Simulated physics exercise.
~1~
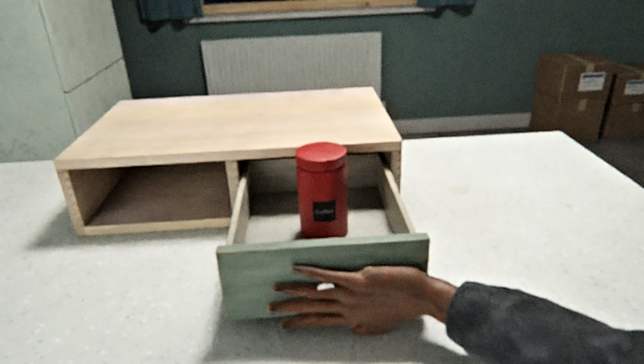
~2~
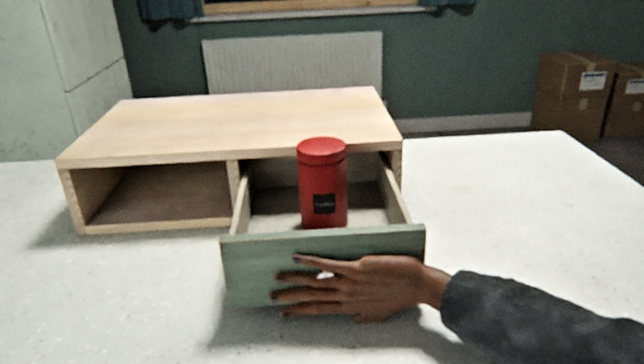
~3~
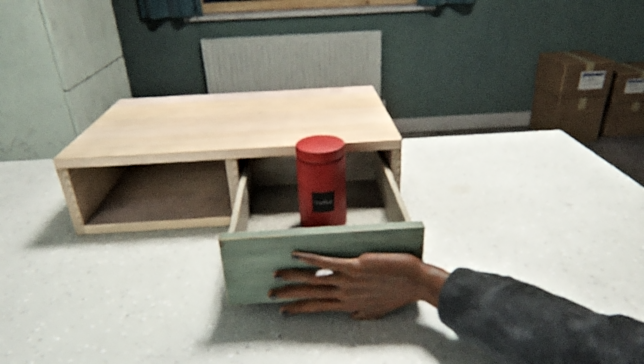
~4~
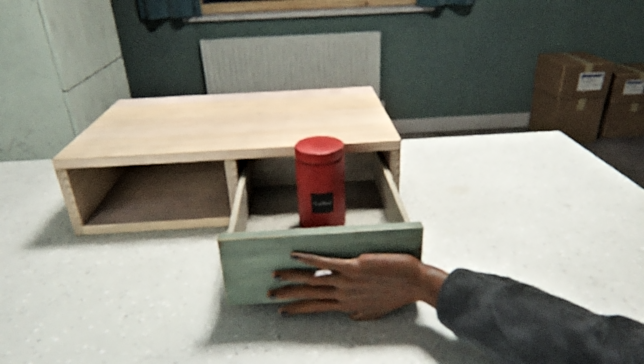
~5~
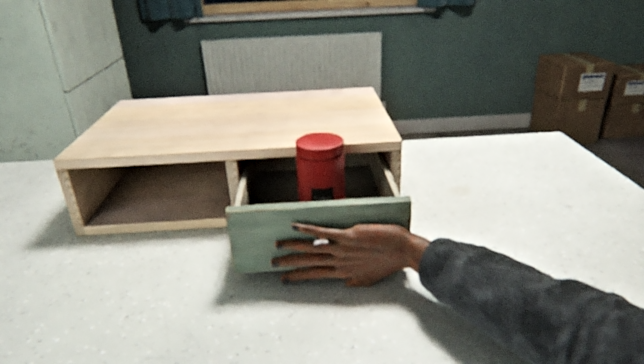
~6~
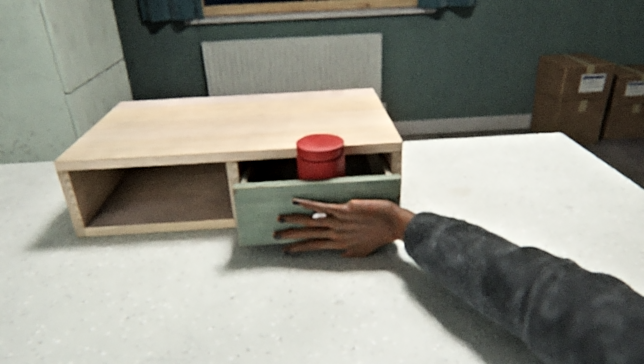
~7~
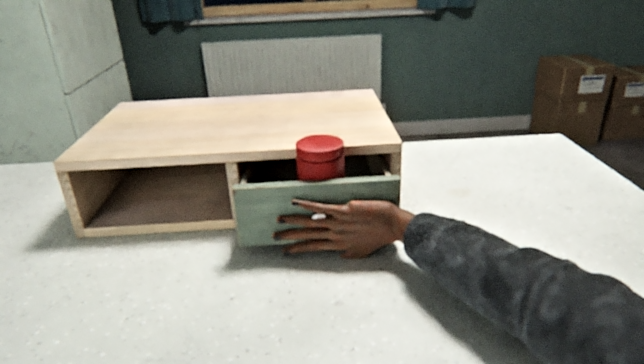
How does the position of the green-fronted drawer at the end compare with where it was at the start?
At the start the drawer is pulled well out toward the viewer, while at the end it sits much farther back in the chest, left only slightly ajar.
